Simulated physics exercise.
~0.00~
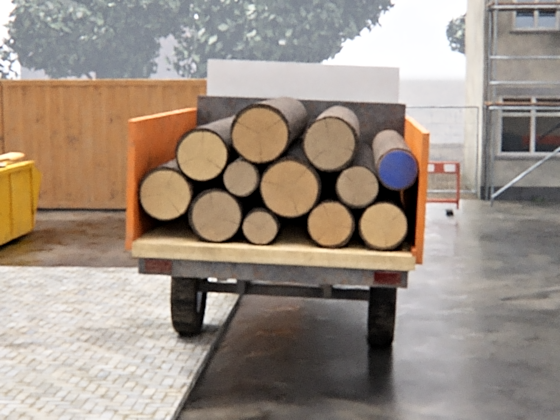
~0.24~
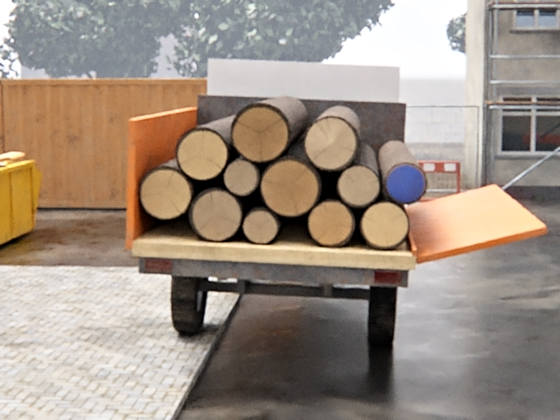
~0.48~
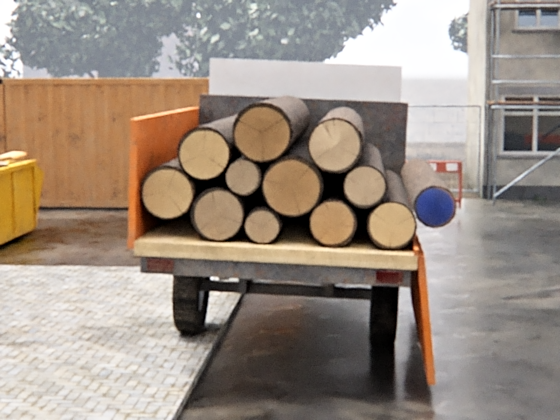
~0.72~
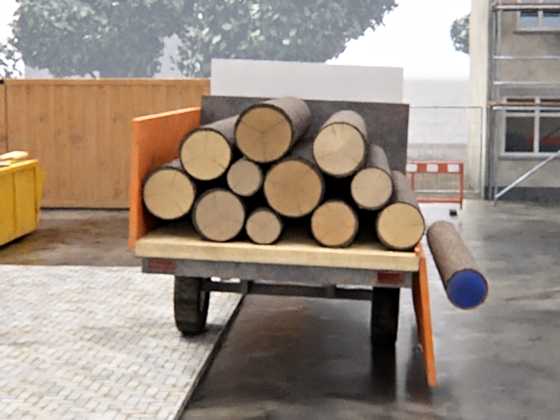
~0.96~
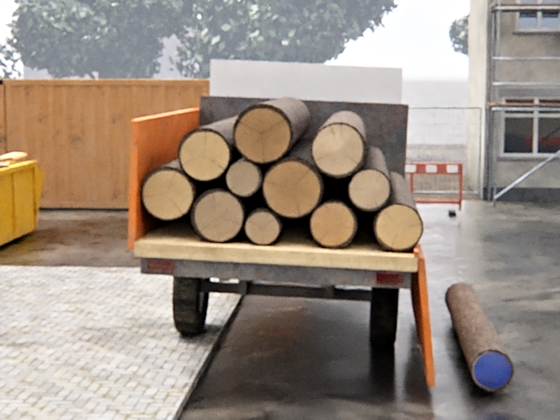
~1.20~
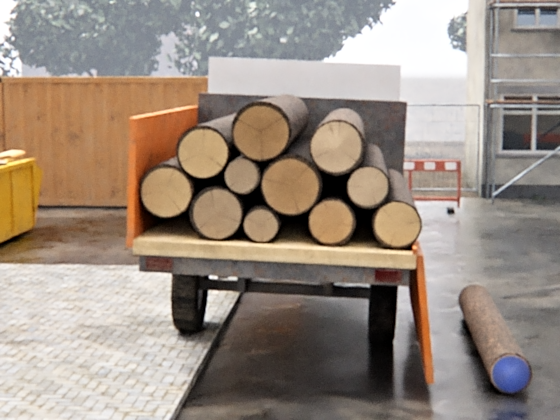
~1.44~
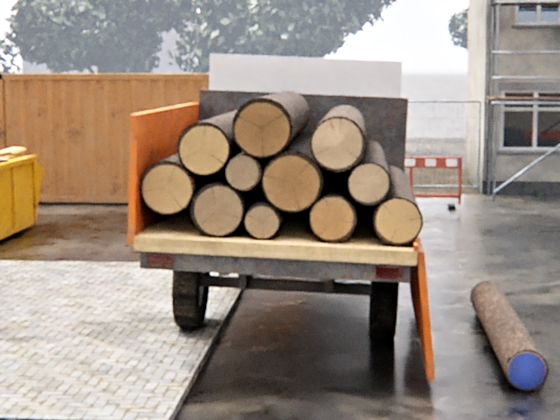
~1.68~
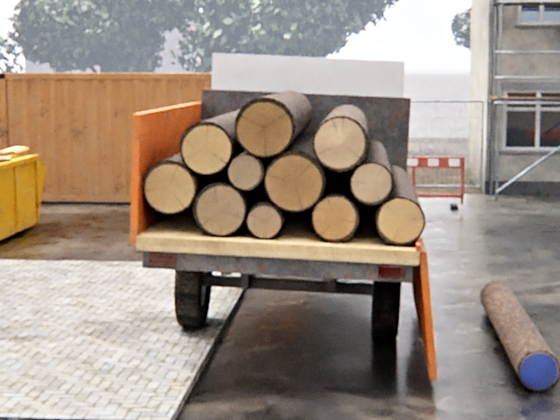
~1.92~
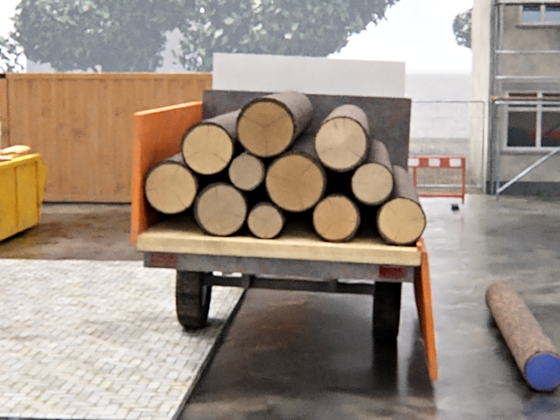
A blue-ended log slid off the right side of a pile on the back of a parked flatbed after the orange side panel swung down, dropped to the ground and rolled a little way right, while the other logs stayed on the deck.
